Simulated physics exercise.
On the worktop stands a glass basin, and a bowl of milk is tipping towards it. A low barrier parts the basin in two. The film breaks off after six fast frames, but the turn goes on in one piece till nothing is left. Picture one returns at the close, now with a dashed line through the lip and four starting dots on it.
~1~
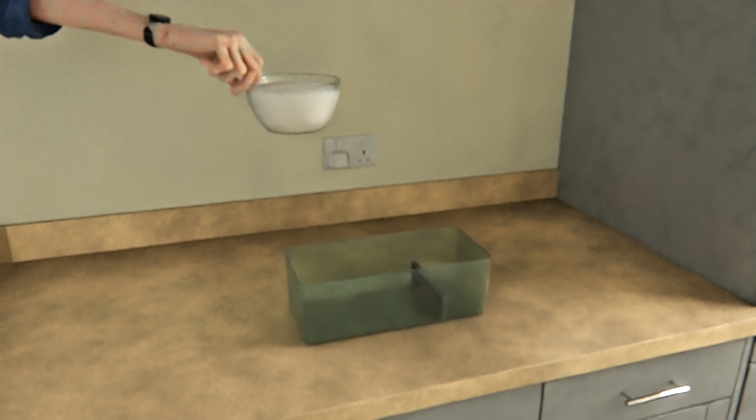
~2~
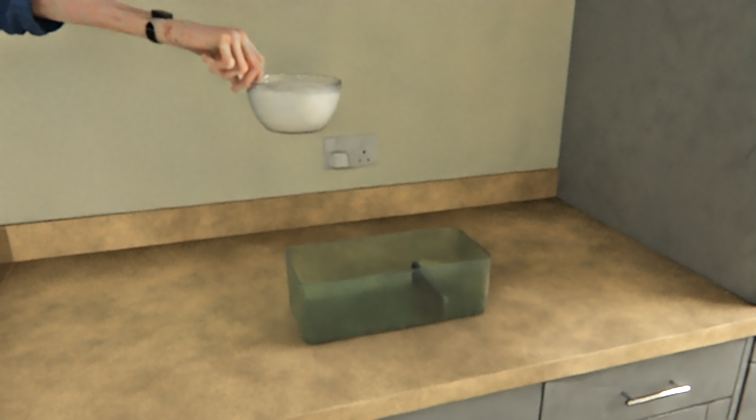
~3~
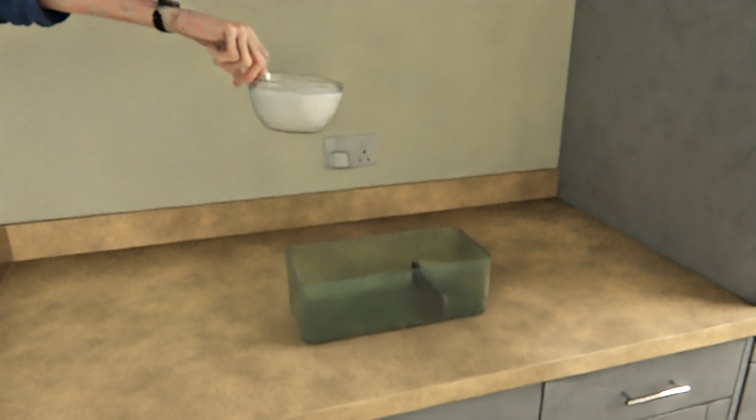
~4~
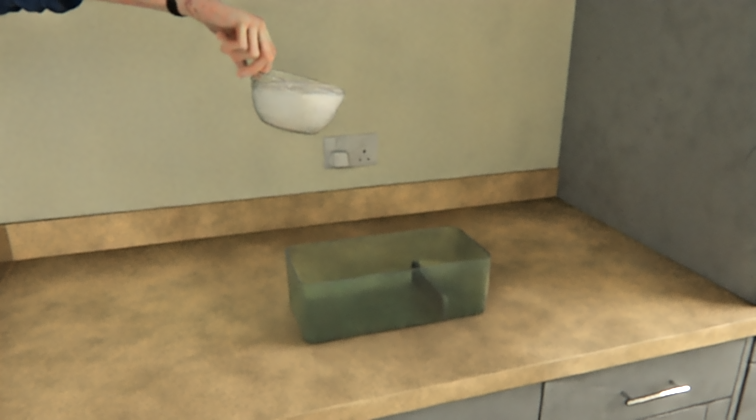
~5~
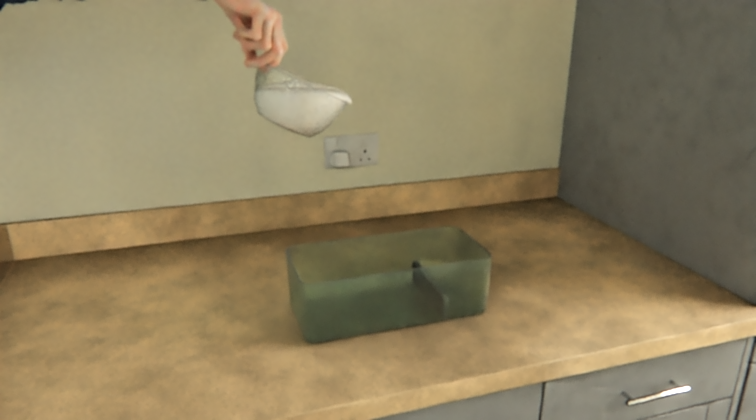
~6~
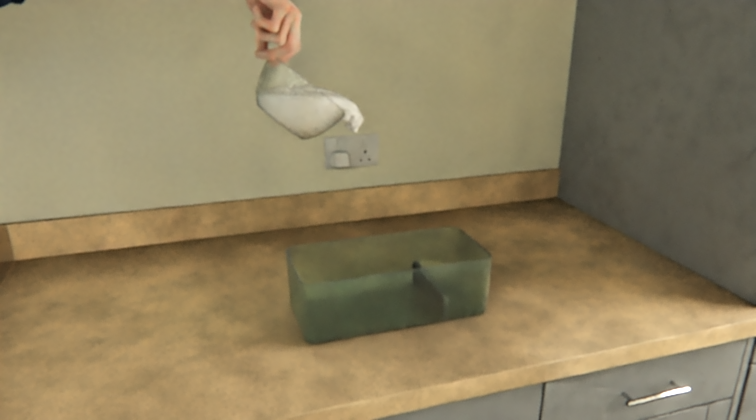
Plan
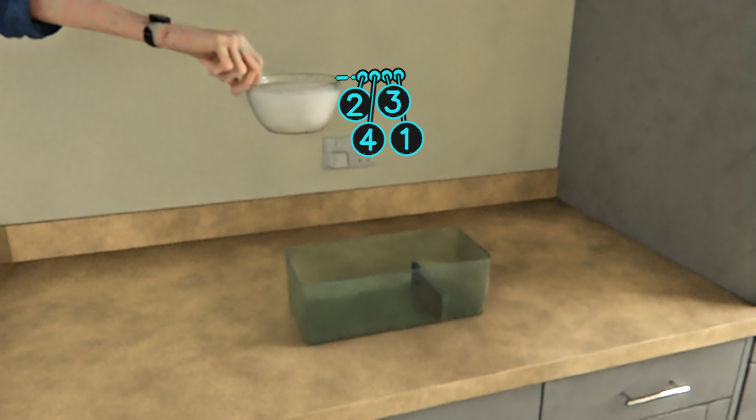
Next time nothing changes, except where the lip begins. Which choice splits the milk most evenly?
Dot 3.
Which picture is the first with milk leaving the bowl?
Picture 5.
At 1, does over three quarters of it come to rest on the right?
No, it does not.
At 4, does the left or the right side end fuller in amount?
The left one.
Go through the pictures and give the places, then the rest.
Upright, lip at (337, 78); basin from (303, 343) to (484, 311); top of the wall at (429, 278); nothing has left yet, in the first frame.
Upright, lip at (338, 79); nothing has left yet, in the second frame.
Tipped about 7°, lip at (340, 83); nothing has left yet, in the third frame.
Tipped about 16°, lip at (342, 90); nothing has left yet, in the fourth frame.
Tipped about 27°, lip at (344, 99); milk is over the lip, down to (344, 99), in the fifth frame.
Tipped about 40°, lip at (343, 111); milk is over the lip, down to (352, 129), in the sixth frame.
On the marked copy, 1 at (398, 75); 2 at (362, 76); 3 at (386, 75); 4 at (374, 76).
If 1 is chosen, about 36 % ends left of the wall and 58 % right of it; 6 % is lost outside.
If 2 is chosen, about 82 % ends left of the wall and 12 % right of it; 6 % is lost outside.
If 3 is chosen, about 49 % ends left of the wall and 46 % right of it; 5 % is lost outside.
If 4 is chosen, about 66 % ends left of the wall and 28 % right of it; 5 % is lost outside.
